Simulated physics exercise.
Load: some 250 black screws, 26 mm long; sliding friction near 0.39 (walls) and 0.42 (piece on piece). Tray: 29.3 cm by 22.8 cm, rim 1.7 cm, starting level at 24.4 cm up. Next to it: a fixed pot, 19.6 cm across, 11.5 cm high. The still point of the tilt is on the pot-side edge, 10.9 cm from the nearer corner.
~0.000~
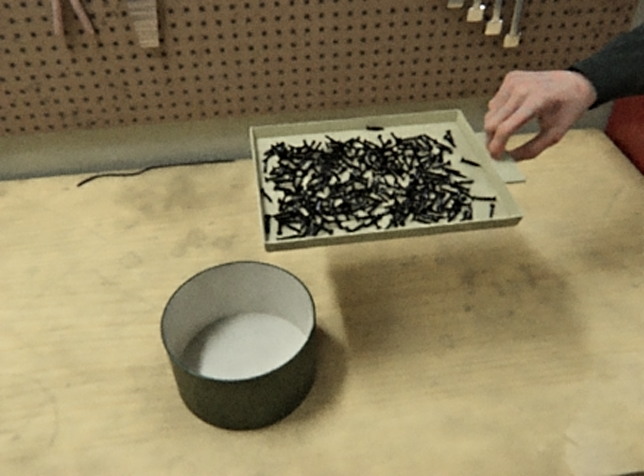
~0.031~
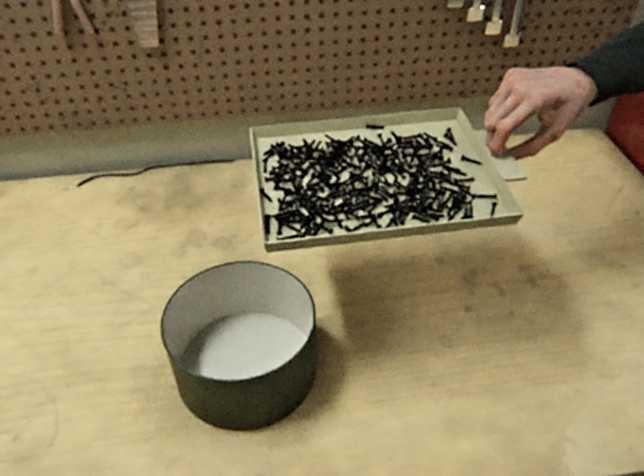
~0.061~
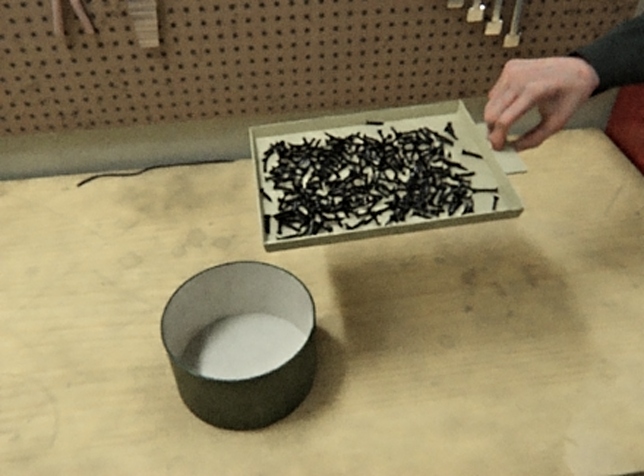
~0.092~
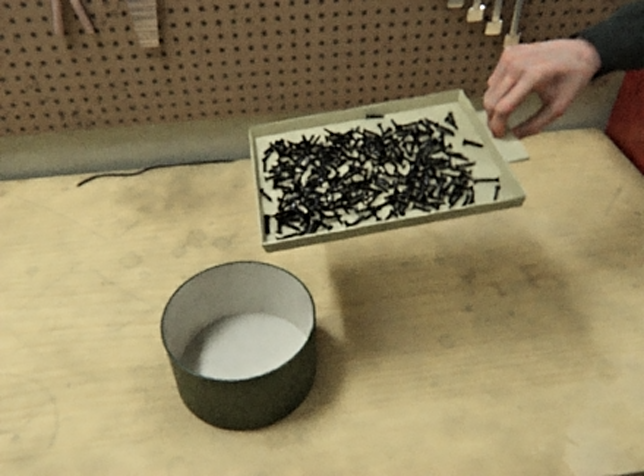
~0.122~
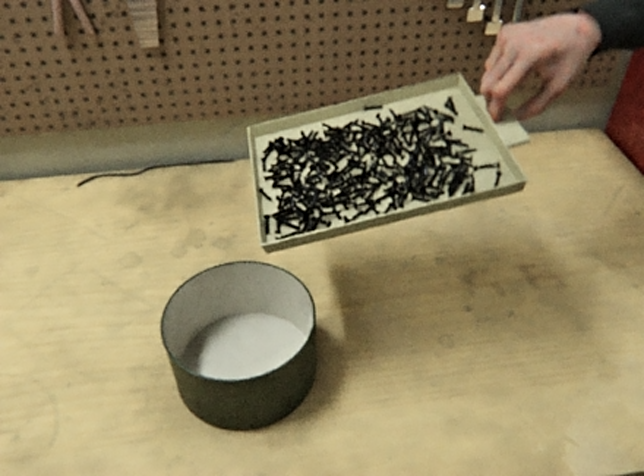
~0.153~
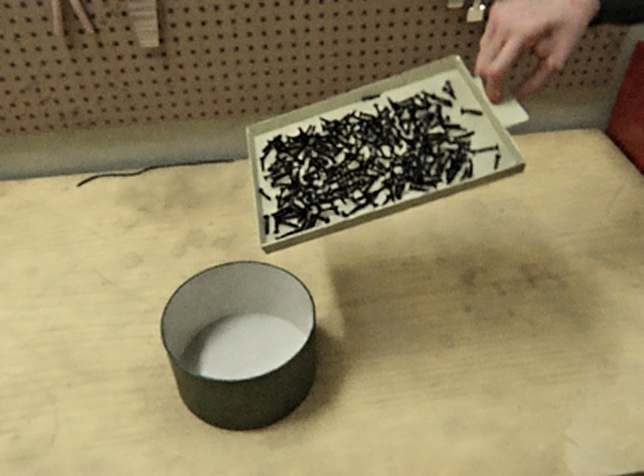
To begin with, a hand holds a pale tray scattered with many small black pieces nearly level above a wooden bench, beside a round dark pot. The hand then raises the tray's right side, slowly at first and then faster, leaving it slanted down to the left.
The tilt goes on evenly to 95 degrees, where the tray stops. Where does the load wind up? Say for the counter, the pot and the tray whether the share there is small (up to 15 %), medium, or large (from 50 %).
Counter: Medium. Pot: Large. Tray: Small.
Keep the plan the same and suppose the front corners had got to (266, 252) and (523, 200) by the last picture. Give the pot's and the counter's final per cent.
In the pot: 90 per cent; on the counter: 10 per cent.
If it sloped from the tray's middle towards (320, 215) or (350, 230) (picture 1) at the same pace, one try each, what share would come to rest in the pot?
95 and 50 %.
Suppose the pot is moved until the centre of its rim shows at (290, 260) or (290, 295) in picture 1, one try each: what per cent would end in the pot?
In order, about 10 and about 20 per cent.
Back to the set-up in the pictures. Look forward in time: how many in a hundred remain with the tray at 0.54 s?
It's roughly 85 percent.
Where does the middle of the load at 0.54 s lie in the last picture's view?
Roughly (241, 193).
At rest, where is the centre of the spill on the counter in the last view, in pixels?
At about (161, 305).
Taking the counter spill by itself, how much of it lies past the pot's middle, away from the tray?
About 90 per cent.
Then, at 0.38 s, tilt 56 degrees; the tray holds 100 %, the pot 0 %.
After 0.54 s, tilt 84 degrees; the tray holds 85 %, the pot 0 %.
After 0.81 s, tilt 95 degrees; the tray holds 0 %, the pot 55 %.
By 2.4 s all is still; counter 40 %, pot 60 %, tray 0 %.
